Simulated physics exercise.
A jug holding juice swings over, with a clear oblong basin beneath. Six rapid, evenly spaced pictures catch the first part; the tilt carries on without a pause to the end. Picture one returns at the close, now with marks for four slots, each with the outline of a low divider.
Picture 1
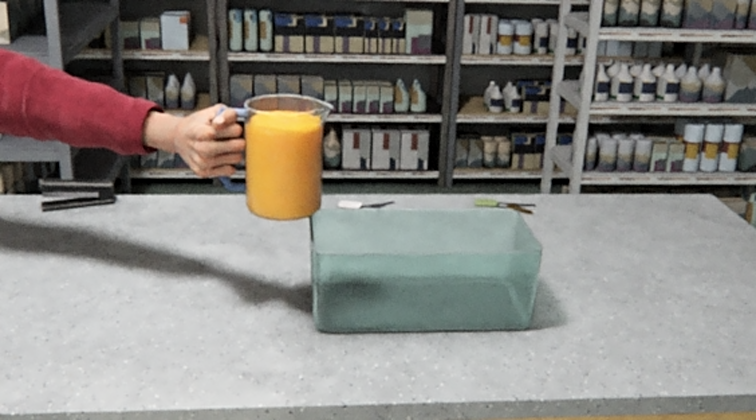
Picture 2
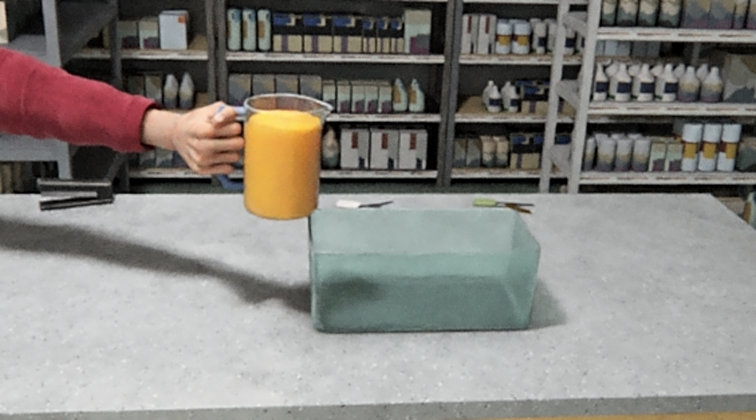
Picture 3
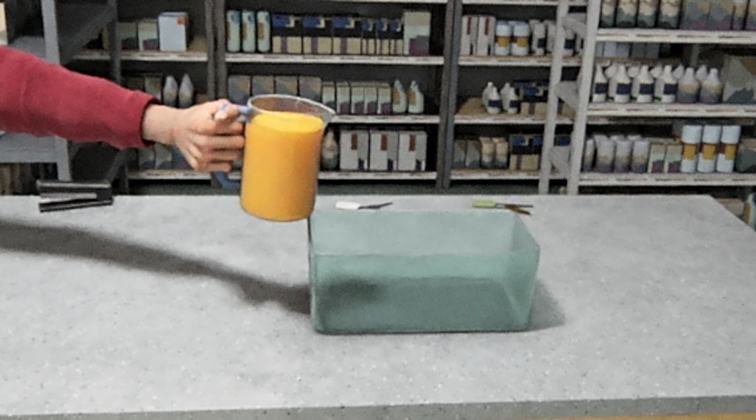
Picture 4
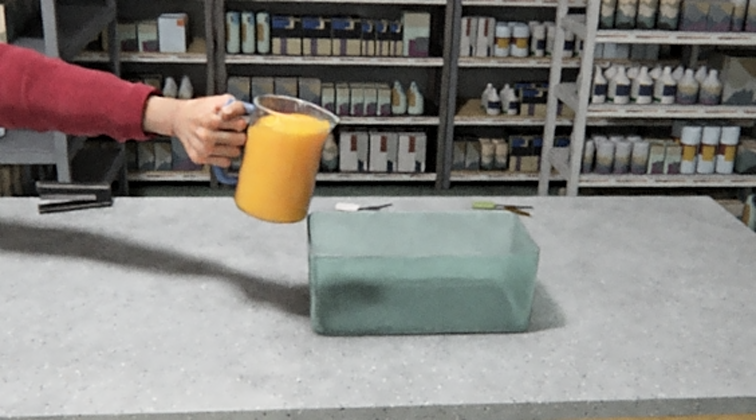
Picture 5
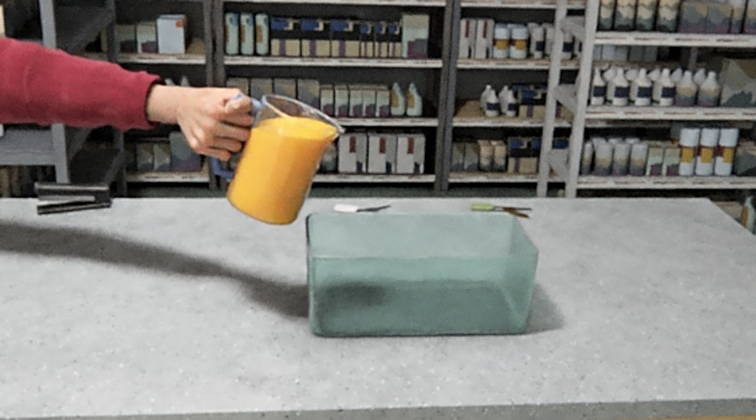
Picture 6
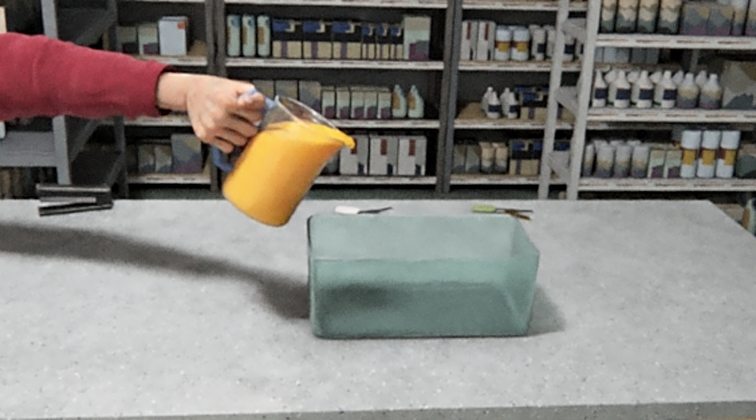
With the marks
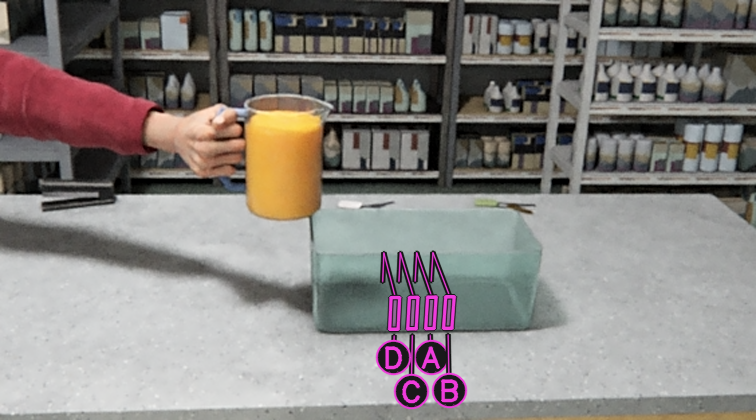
A hand tilts a jug of orange juice rightward until juice reaches its lip.
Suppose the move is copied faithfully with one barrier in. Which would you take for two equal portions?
Best: D.
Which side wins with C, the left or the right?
The left side.
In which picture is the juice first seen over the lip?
Picture 6.
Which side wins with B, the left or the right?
The left one.
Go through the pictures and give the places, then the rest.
Upright, lip at (331, 107); basin from (314, 329) to (531, 325); nothing has left yet.
Upright, lip at (331, 108); nothing has left yet.
Tipped about 5°, lip at (334, 113); nothing has left yet.
Tipped about 12°, lip at (338, 120); nothing has left yet.
Tipped about 21°, lip at (342, 130); nothing has left yet.
Tipped about 31°, lip at (348, 143); juice is over the lip, down to (348, 143).
On the marked copy, A at (430, 335); B at (448, 334); C at (412, 335); D at (394, 335).
If A is chosen, about 95 % ends left of the wall and 4 % right of it.
If B is chosen, about 94 % ends left of the wall and 4 % right of it.
If C is chosen, about 84 % ends left of the wall and 14 % right of it; 3 % is lost outside.
If D is chosen, about 47 % ends left of the wall and 53 % right of it.
